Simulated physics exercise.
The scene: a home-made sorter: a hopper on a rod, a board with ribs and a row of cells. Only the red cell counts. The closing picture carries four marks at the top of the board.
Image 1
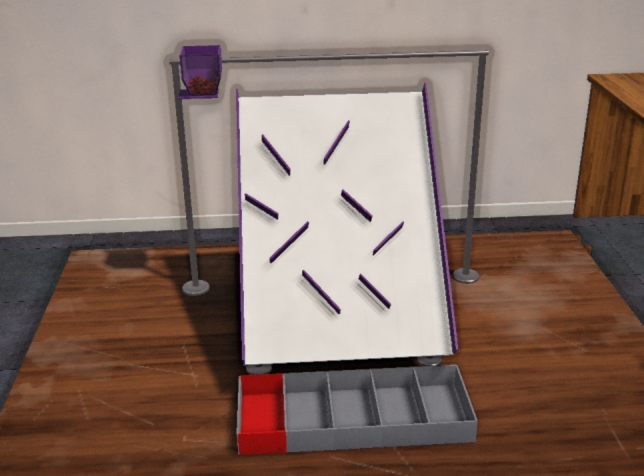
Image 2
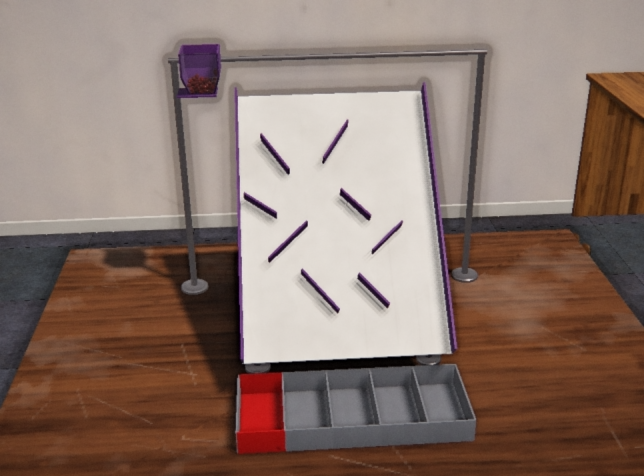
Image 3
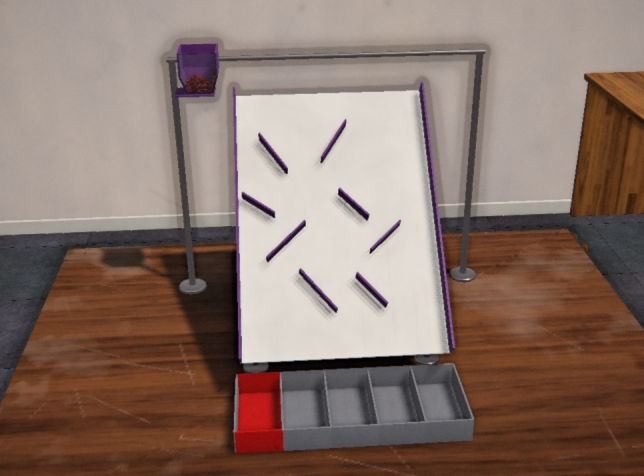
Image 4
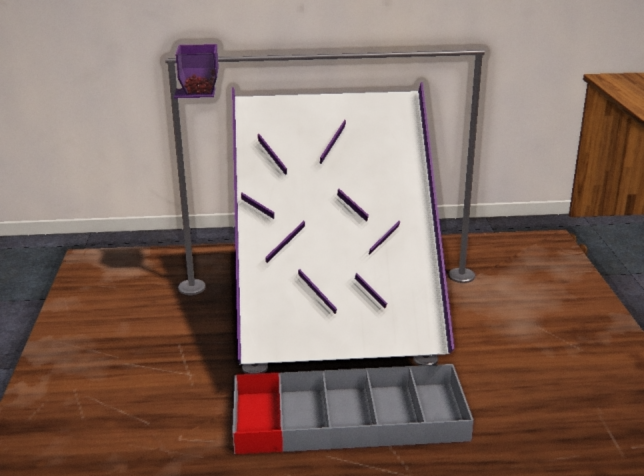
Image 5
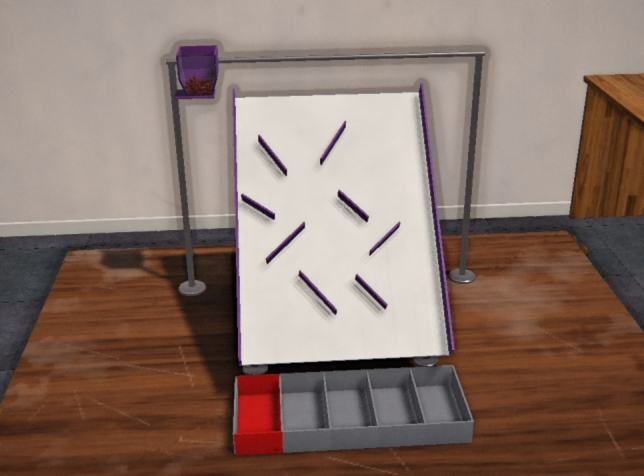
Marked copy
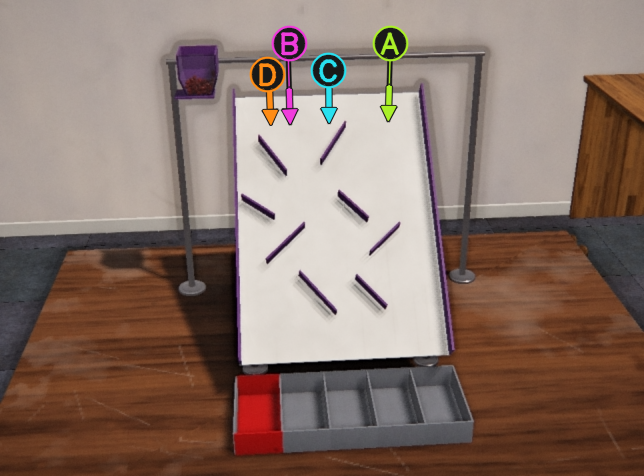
On a wooden floor, a purple hopper stays still beside a tilted white ribbed board.
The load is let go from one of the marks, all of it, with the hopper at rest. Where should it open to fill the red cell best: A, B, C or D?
Choose C.
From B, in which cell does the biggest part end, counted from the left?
It is the fourth one.
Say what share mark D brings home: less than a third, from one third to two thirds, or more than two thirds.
Less than a third.
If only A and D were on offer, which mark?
D.
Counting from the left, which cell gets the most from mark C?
The first from the left.
On the marked copy, mark A meets the board at (388, 115); mark B meets the board at (290, 118); mark C meets the board at (329, 117); mark D meets the board at (270, 119).
With A, none in the red cell, nearly all in other cells, a stray few outside the box.
With B, a small part in the red cell, most in other cells.
With C, most in the red cell, about a quarter in other cells.
With D, a small part in the red cell, most in other cells, a small part held on the board.
